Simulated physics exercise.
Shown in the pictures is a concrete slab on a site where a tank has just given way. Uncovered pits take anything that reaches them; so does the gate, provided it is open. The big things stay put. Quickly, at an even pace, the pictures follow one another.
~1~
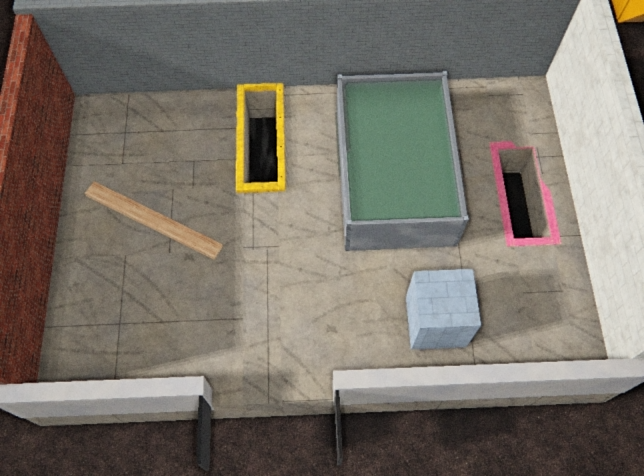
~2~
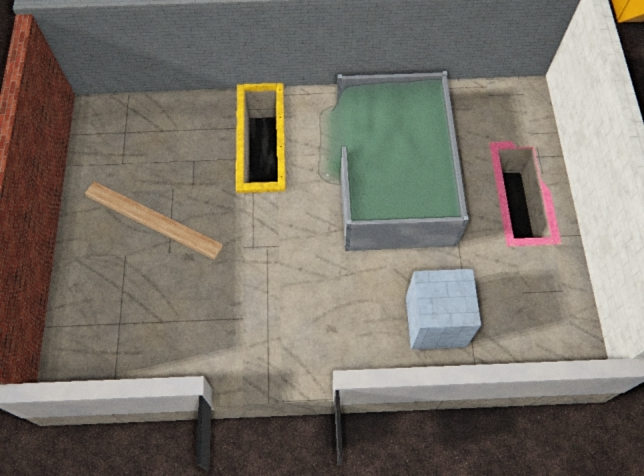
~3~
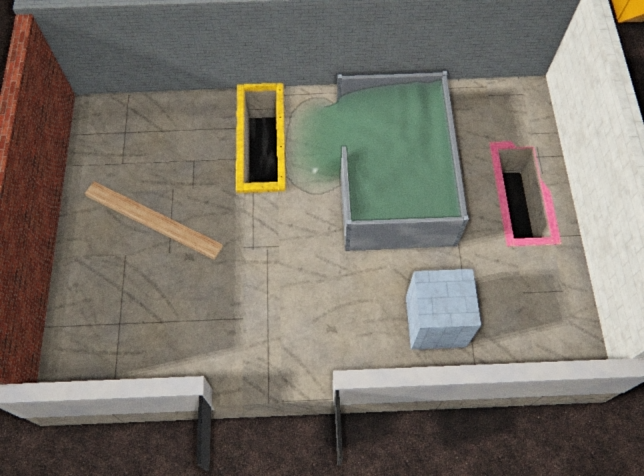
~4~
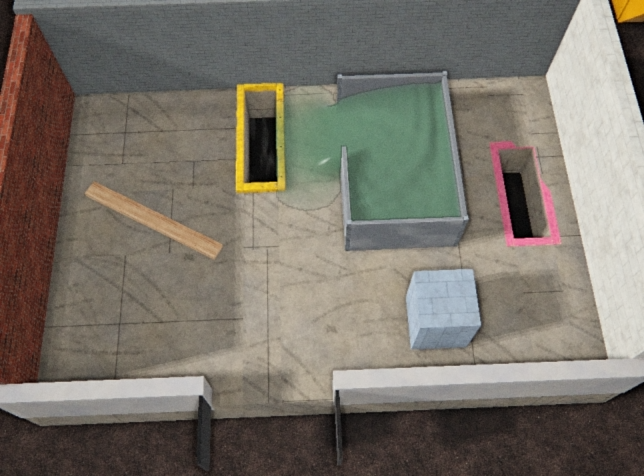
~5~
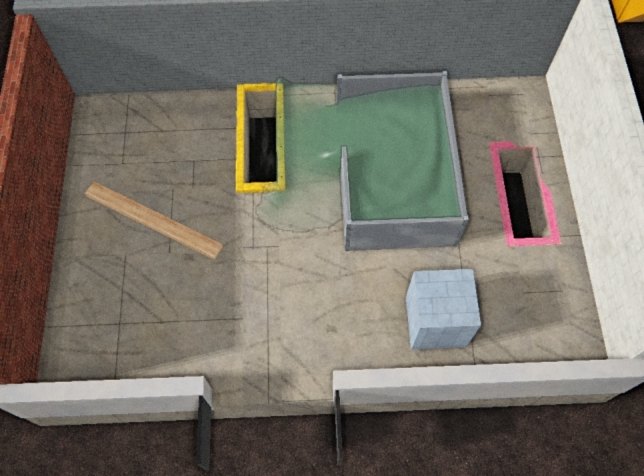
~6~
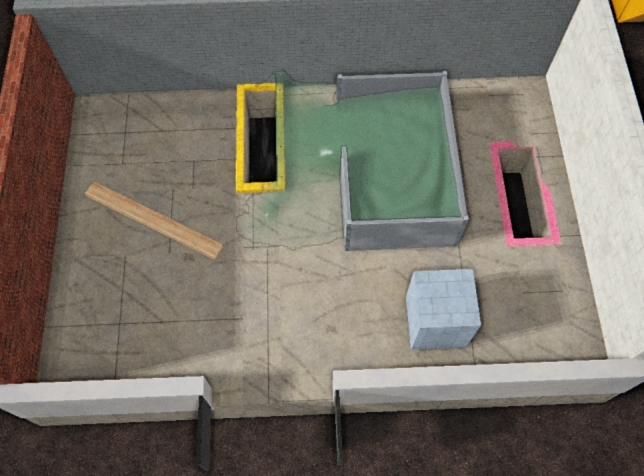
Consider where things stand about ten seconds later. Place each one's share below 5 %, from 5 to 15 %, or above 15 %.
In the end gate: Smaller than five per cent; yellow pit: Greater than fifteen per cent; pink pit: Smaller than five per cent.
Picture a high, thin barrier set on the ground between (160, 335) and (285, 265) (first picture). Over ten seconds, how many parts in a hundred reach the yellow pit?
The yellow pit takes 65 per cent.
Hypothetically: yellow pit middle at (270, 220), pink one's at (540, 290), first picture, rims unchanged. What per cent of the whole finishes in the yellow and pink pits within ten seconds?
Parts in a hundred: Yellow 10, pink 4.
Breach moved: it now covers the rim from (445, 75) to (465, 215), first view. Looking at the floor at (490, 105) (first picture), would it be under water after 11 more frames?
Short answer - sodden.
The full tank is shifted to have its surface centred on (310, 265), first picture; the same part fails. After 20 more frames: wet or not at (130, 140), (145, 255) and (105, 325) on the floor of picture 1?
One after the other: Wet, under water, covered.
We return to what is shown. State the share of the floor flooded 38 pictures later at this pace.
That comes to about 35 per cent.
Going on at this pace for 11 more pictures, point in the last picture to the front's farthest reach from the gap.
I'd point to (113, 393).
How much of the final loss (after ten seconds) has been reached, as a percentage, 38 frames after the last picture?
Roughly 90 percent of it.
A moment on, water covers 10 % of the floor; the gate 0 %, the yellow pit 21 %, the pink pit 0 %.
Next, water covers 15 % of the floor; the gate 0 %, the yellow pit 37 %, the pink pit 0 %.
Then, water covers 25 % of the floor; the gate 0 %, the yellow pit 51 %, the pink pit 0 %.
Later, water covers 35 % of the floor; the gate 1 %, the yellow pit 61 %, the pink pit 0 %.
In the end, water covers 50 % of the floor; the gate 3 %, the yellow pit 64 %, the pink pit 3 %.
